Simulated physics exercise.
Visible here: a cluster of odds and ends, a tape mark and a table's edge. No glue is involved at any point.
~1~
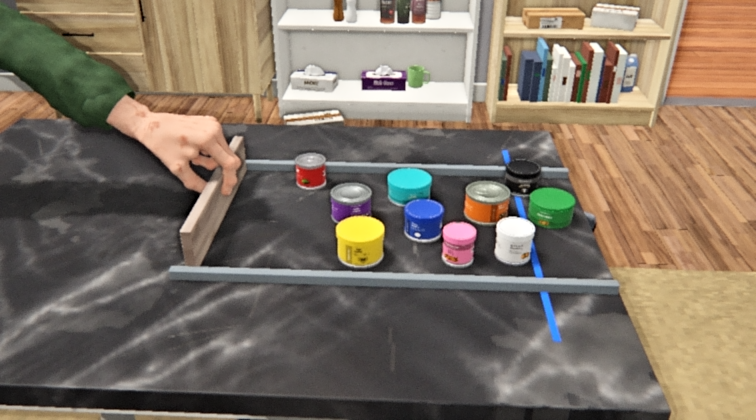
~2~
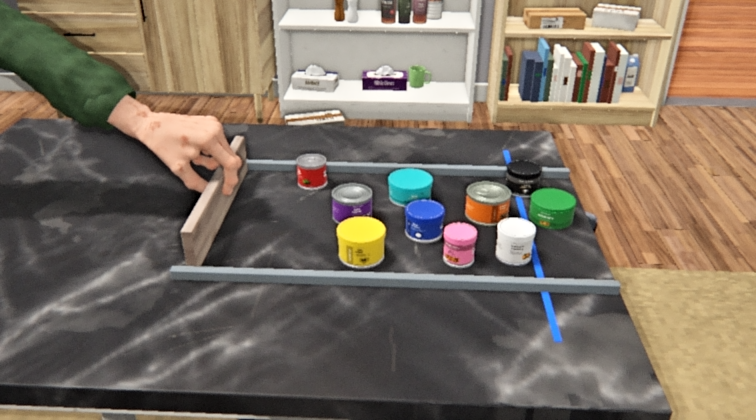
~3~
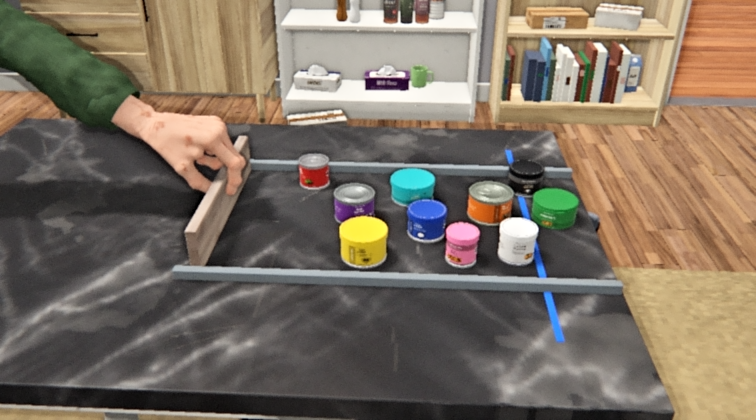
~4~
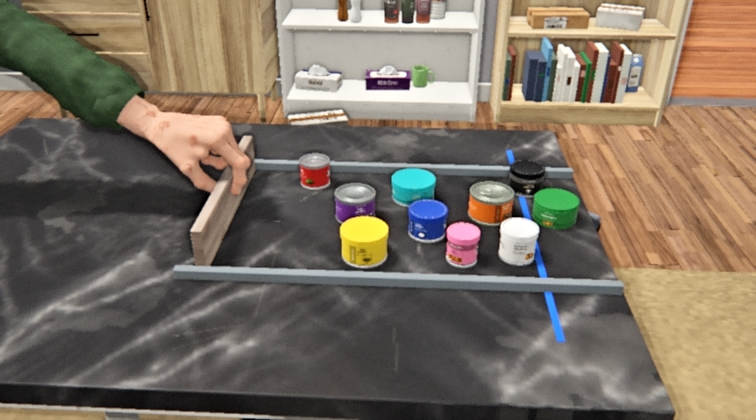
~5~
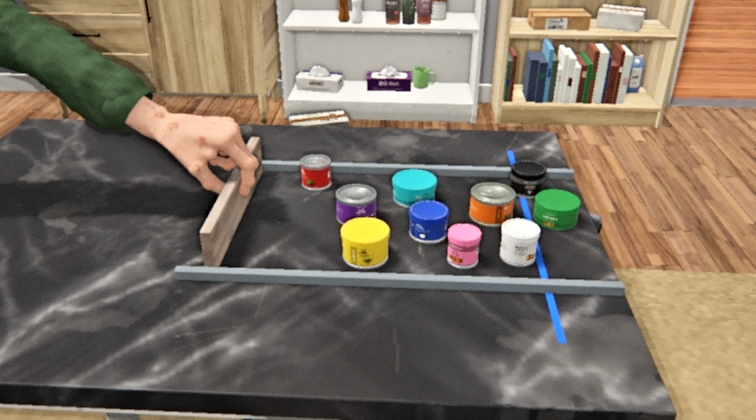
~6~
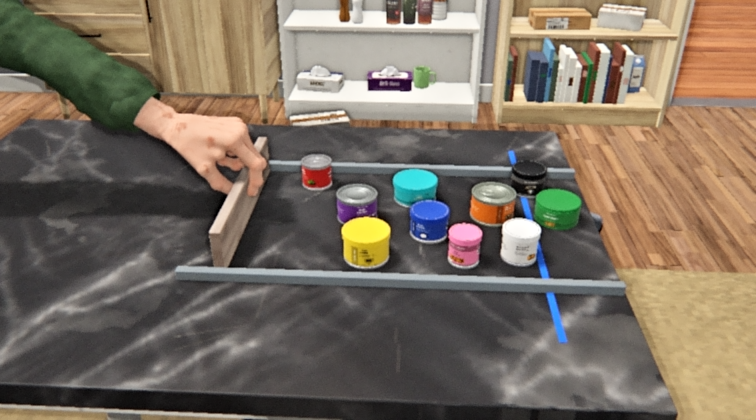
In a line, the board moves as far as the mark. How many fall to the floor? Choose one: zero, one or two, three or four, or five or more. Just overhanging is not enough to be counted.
One or two.
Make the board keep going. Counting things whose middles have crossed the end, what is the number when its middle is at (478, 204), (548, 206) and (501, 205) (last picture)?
Per position: 0 / 5 / 1.
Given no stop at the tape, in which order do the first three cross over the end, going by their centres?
Earliest first: The green tub, then the orange tin, then the pink tin.
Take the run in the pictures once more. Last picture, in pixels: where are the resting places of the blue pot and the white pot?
They finish at roughly (557, 233) and (595, 241) respectively.
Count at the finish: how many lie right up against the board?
At rest, 5 are in contact.
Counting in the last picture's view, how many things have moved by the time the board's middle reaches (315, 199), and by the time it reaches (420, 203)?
Tally: 1; 6.
Soon after, none off yet; green tub at rest near (557, 210); black tin at rest near (528, 179); white pot at rest near (520, 243).
Then, none off yet; green tub moved a little near (580, 211); black tin at rest near (528, 179); white pot moved about its own width near (565, 240).
At rest, the number that fall off is one or two; fallen, green tub.
